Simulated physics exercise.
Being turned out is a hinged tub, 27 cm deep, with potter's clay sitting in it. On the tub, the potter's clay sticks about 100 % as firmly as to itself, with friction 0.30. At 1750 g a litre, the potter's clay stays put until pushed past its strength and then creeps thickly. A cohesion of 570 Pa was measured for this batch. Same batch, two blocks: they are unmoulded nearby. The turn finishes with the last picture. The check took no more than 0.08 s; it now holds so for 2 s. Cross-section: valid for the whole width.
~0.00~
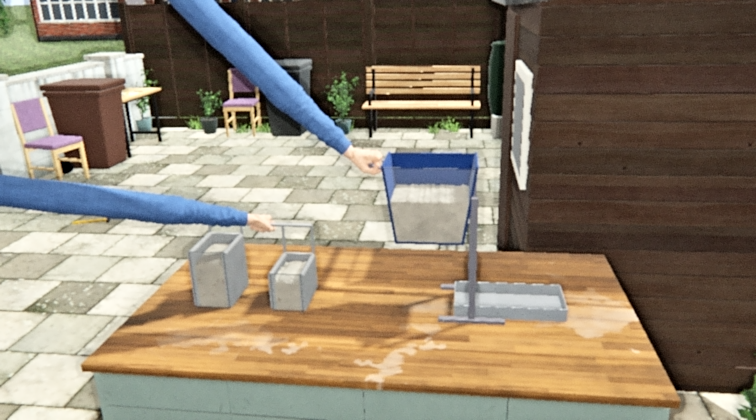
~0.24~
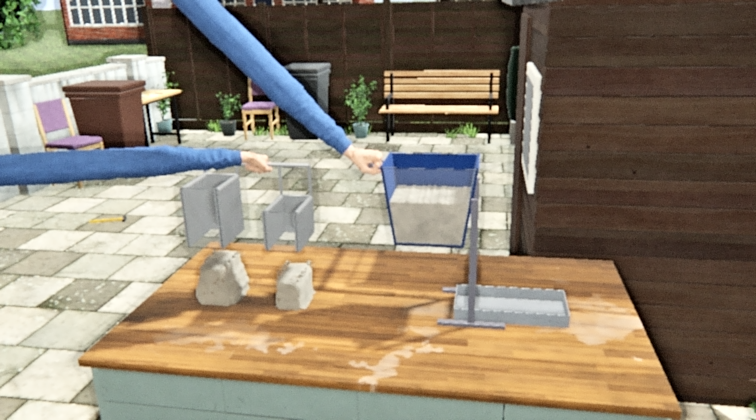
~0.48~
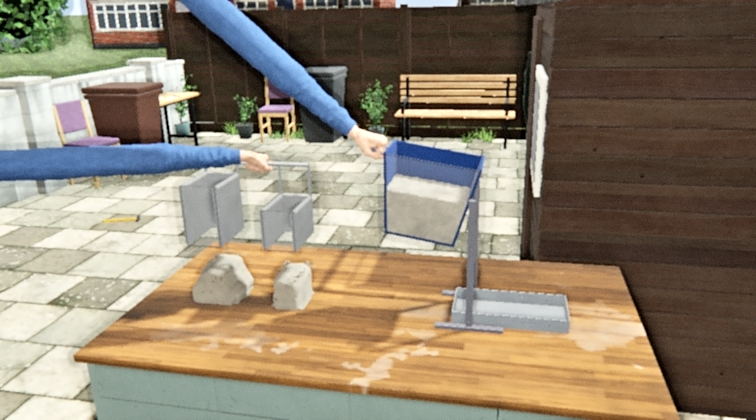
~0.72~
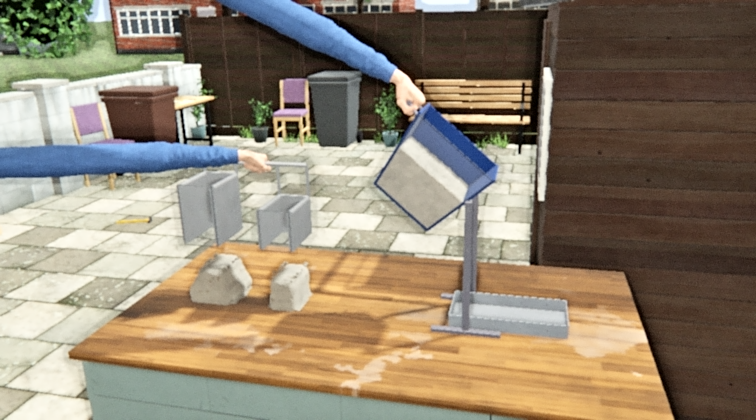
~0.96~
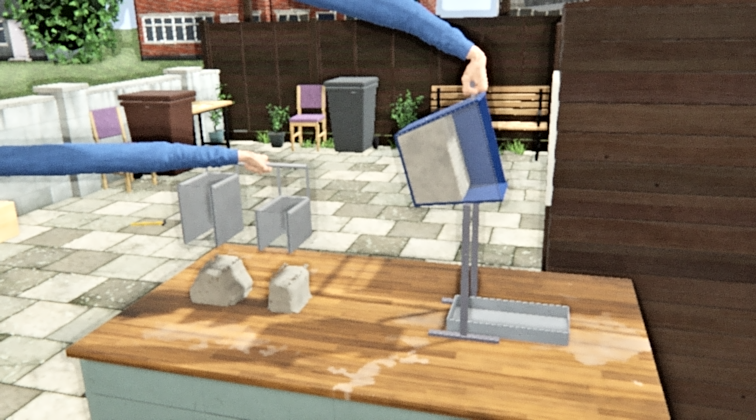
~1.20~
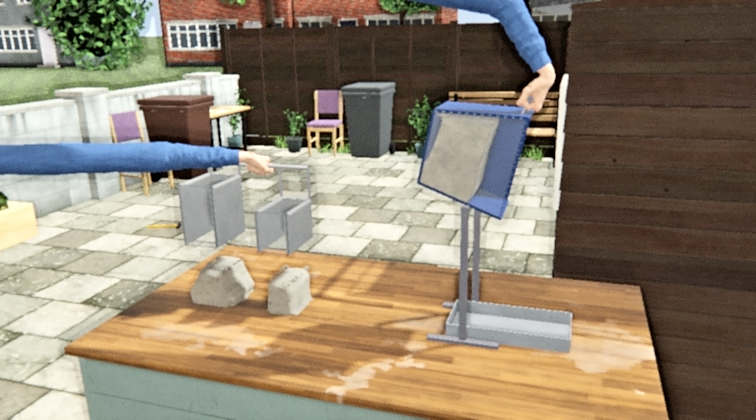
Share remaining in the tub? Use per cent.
Close to 43 %.
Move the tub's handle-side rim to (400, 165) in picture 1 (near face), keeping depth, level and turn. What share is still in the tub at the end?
40 %, roughly.
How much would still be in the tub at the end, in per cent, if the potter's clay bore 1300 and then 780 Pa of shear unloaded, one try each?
Try one gives 100 per cent, try two gives 40 per cent.
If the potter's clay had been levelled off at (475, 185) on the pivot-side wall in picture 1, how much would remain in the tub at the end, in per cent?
30 %.
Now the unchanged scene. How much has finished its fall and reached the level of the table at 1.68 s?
40 %.
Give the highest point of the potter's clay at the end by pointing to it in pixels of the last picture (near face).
Somewhere near (426, 166) in the last view.
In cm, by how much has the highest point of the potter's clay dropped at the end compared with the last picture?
About 16 cm.
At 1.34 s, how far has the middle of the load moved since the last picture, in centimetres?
It has moved around 9 centimetres.
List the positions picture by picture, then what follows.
Handle-side rim at (384, 167), tilt 0 degrees; highest point of the potter's clay at (406, 201); test blocks 20 cm, 13 cm high (left to right), in the first frame.
Handle-side rim at (383, 167), tilt 0 degrees; highest point of the potter's clay at (406, 202); test blocks 16 cm, 12 cm high (left to right), in the second frame.
Handle-side rim at (386, 153), tilt 9 degrees; highest point of the potter's clay at (391, 191); test blocks 14 cm, 12 cm high (left to right), in the third frame.
Handle-side rim at (420, 115), tilt 41 degrees; highest point of the potter's clay at (402, 150); test blocks 14 cm, 12 cm high (left to right), in the fourth frame.
Handle-side rim at (478, 103), tilt 75 degrees; highest point of the potter's clay at (439, 122); test blocks 14 cm, 12 cm high (left to right), in the fifth frame.
Handle-side rim at (528, 120), tilt 102 degrees; highest point of the potter's clay at (439, 116); test blocks 14 cm, 12 cm high (left to right), in the sixth frame.
By 1.34 s, the tub is at 102 degrees and holds 100 %.
By 1.51 s, the tub is at 102 degrees and holds 49 %.
By 1.68 s, the tub is at 102 degrees and holds 43 %.
By 1.85 s, the tub is at 102 degrees and holds 43 %.
By 3.20 s, at the end, the tub is at 102 degrees and holds 43 %.
